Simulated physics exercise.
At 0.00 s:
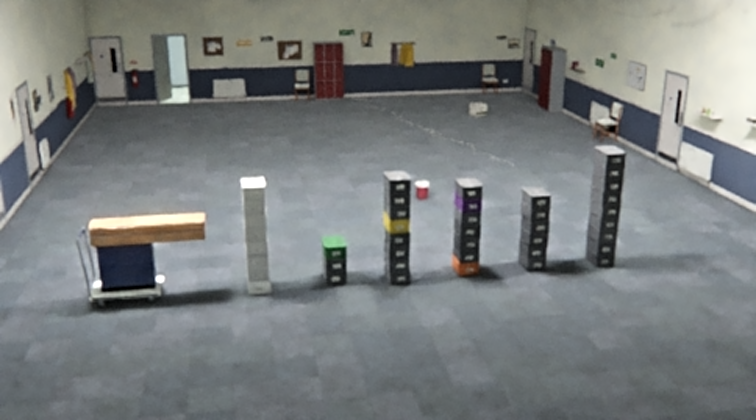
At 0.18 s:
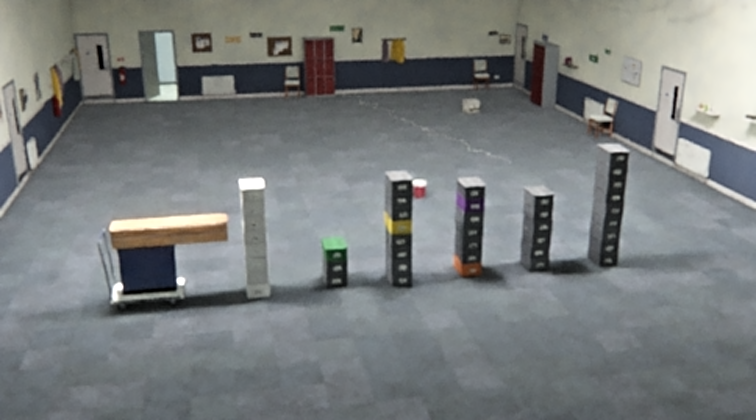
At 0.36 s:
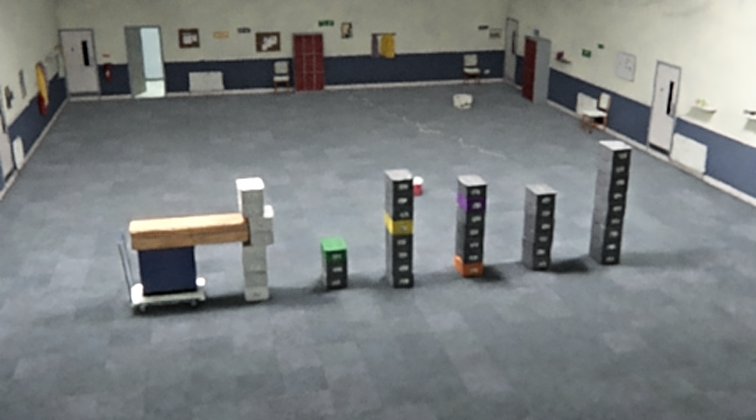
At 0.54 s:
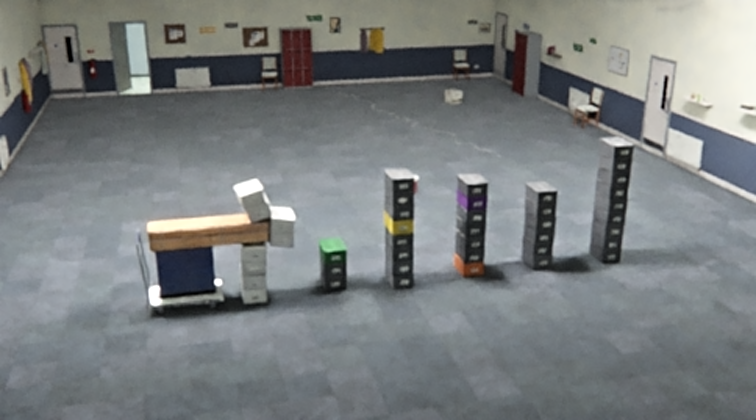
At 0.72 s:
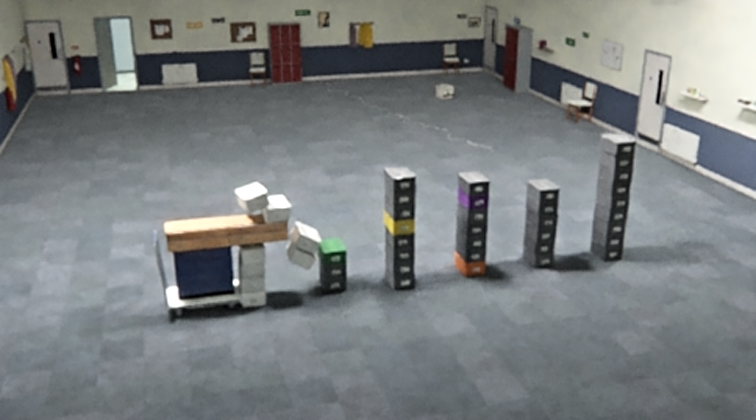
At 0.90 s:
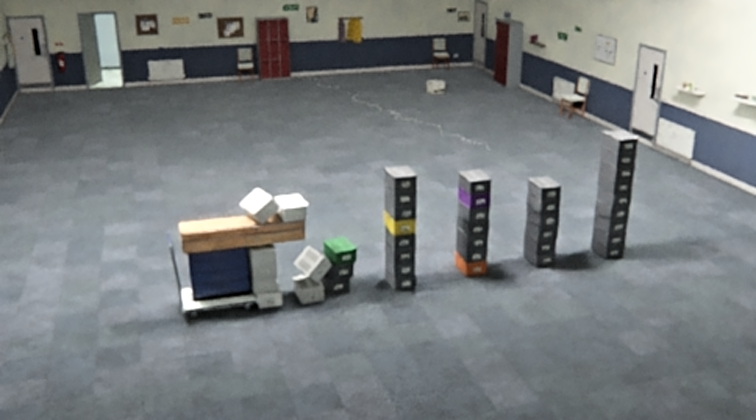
The clip opens on a row of box stacks in a large hall, with a loaded trolley rolling right toward the pale stack. Its jutting case pushes into the stack, knocking middle pieces out to the right while the top ones tilt onto the case. Dislodged pale pieces drop beside the green-topped stack, nudging it.
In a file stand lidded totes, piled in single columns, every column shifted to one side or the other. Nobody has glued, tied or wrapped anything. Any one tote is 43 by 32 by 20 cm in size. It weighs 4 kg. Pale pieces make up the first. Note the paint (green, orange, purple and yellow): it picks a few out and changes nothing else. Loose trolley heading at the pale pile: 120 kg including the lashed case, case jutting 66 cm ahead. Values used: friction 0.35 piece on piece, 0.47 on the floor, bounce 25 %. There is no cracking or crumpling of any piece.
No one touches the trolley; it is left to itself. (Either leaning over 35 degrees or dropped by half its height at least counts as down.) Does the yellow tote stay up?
Yes.
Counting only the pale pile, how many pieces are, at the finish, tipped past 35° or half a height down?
Count: 3.
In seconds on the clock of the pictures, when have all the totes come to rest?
About 3.0 s.
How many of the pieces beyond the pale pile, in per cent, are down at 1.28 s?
0 per cent at that moment.
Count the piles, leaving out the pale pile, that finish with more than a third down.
Counted up, you get 1.
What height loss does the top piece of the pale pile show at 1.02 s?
20 cm.
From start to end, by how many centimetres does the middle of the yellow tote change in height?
Looks like it winds up about 0 centimetres lower.
Around 1.02 s, 3 of the pale pile down; none of the 33 other totes down, 3 disturbed; yellow tote unmoved; green tote tipped 5°.
Around 1.28 s, 3 of the pale pile down; none of the 33 other totes down, 3 disturbed; yellow tote unmoved; green tote tipped 21°.
Around 1.82 s, 3 of the pale pile down; 2 of the 33 other totes down; yellow tote unmoved; green tote tipped 42°, 8 cm lower.
Finally (3.4 s), 3 of the pale pile down; 2 of the 33 other totes down; yellow tote unmoved; green tote upside down; orange tote unmoved. Seen by the last camera, middles, yellow tote near (401, 222), green tote near (409, 261).
